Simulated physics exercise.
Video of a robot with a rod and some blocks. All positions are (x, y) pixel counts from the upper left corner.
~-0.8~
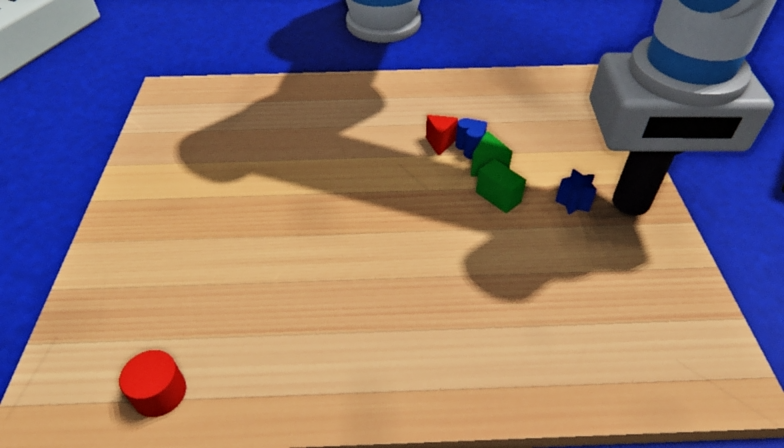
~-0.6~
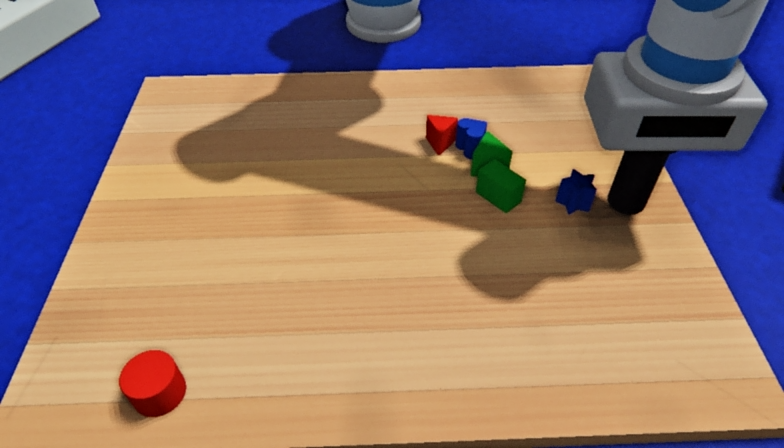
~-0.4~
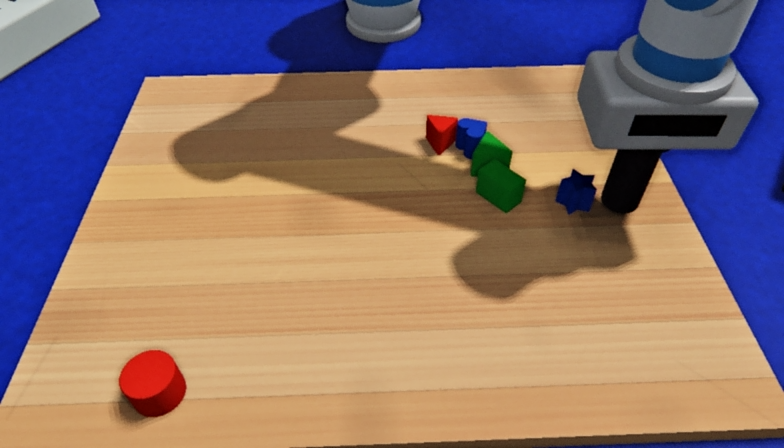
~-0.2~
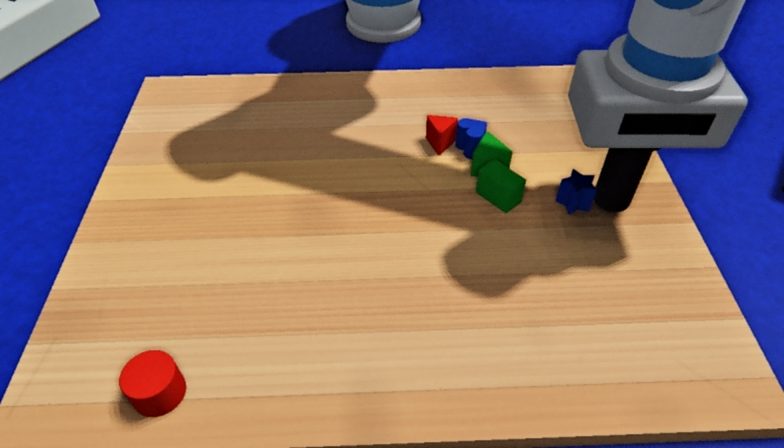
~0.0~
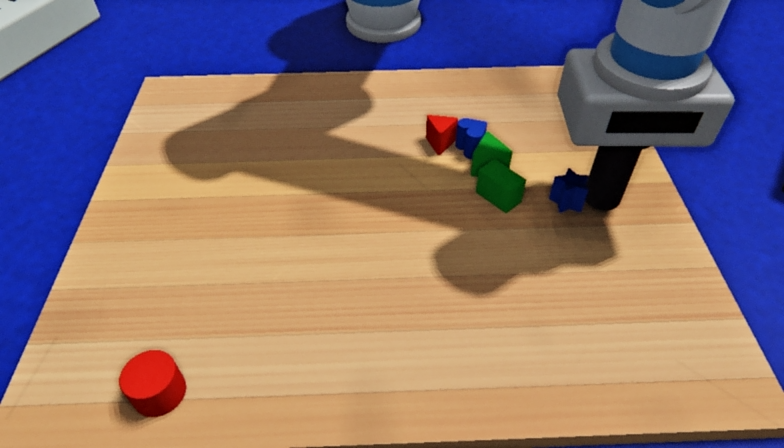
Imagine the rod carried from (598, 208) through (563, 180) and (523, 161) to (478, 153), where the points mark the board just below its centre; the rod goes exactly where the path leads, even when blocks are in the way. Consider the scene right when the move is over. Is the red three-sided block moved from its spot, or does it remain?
Shifted out of place.
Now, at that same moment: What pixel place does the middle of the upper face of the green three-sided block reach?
The top centre is at (472, 148).
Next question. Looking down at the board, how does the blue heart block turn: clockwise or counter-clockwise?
It swings round clockwise.
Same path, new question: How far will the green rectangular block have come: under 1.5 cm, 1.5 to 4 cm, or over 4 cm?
The answer here is less than 1.5 cm.
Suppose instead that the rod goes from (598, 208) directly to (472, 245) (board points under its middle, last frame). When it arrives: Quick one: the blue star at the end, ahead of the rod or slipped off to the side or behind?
The rod loses it on the way.
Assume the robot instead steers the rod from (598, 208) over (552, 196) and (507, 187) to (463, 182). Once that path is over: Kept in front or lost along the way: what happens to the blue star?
Final position: Ahead.
On the path given first. One third of the way, rod at (565, 171); blue star at (548, 169), turned 50° anticlockwise.
Two thirds of the way, rod at (524, 152); blue star at (546, 168), turned 65° anticlockwise.
At the end, rod at (479, 144); red three-sided block at (430, 119), turned 40° anticlockwise; blue heart block at (452, 122), turned 25° clockwise; green three-sided block at (472, 148), turned 30° anticlockwise; green rectangular block still; blue star at (546, 168), turned 65° anticlockwise.
